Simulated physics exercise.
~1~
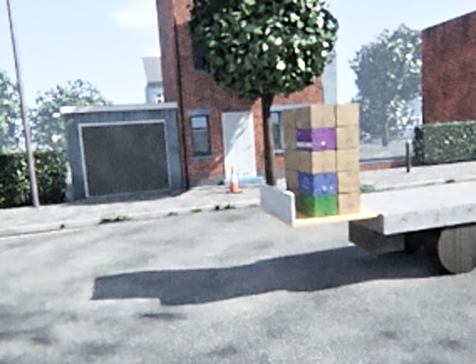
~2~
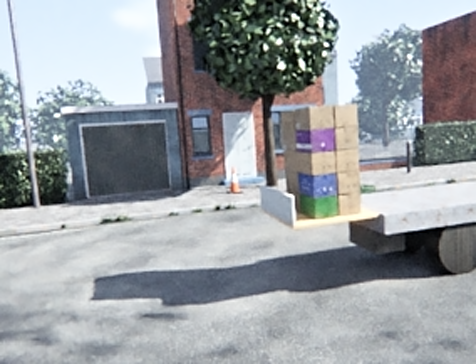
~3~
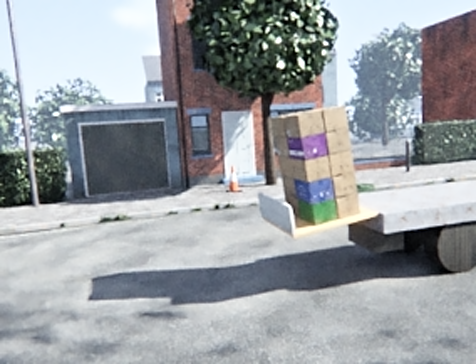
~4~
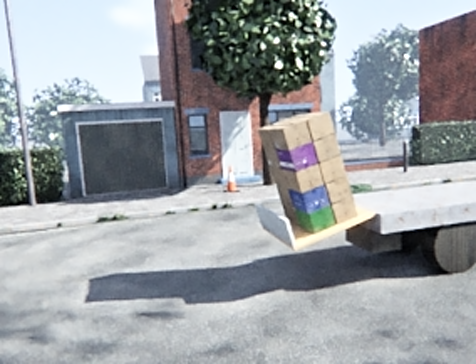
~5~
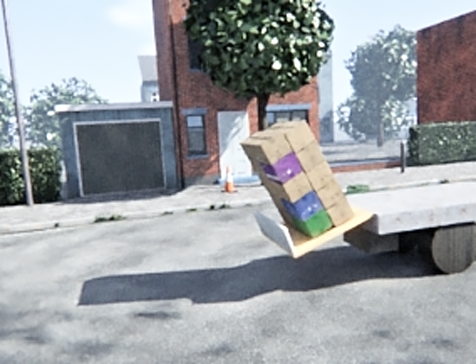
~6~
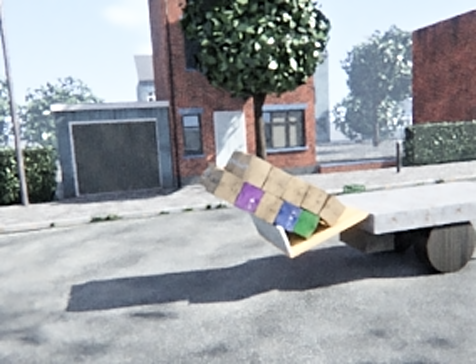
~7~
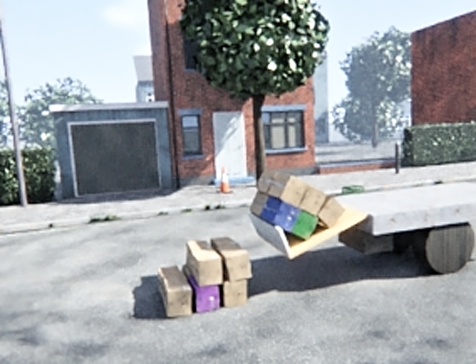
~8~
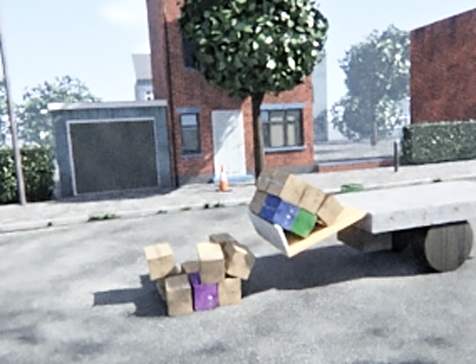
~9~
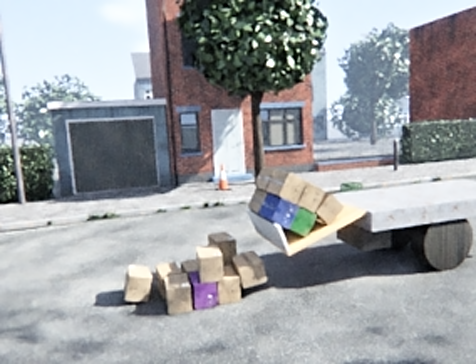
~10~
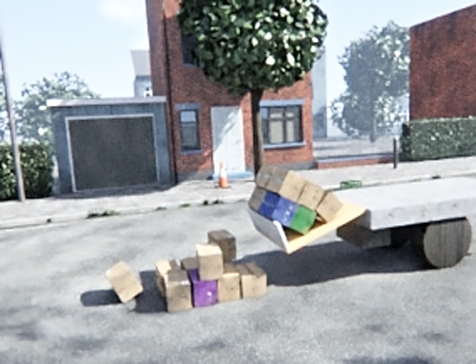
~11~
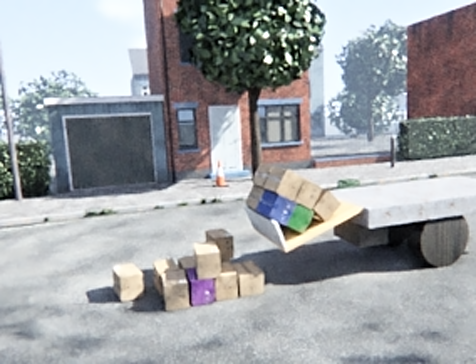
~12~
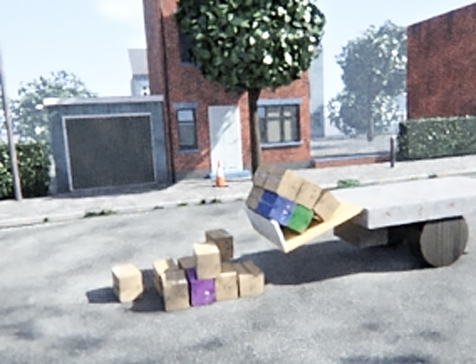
At first, a tall stack of taped cartons, with purple, blue and green ones among the plain brown, stands upright on a flap at the left end of a flat-bed by the roadside. The flap tilts down to the left, and the stack leans with it. The cartons then tip over toward the left, and the upper ones, including the purple carton, drop onto the road. One carton tumbles farther left and settles apart from the rest. The blue and green cartons end up still on the sloping flap, tipped over with several brown ones.
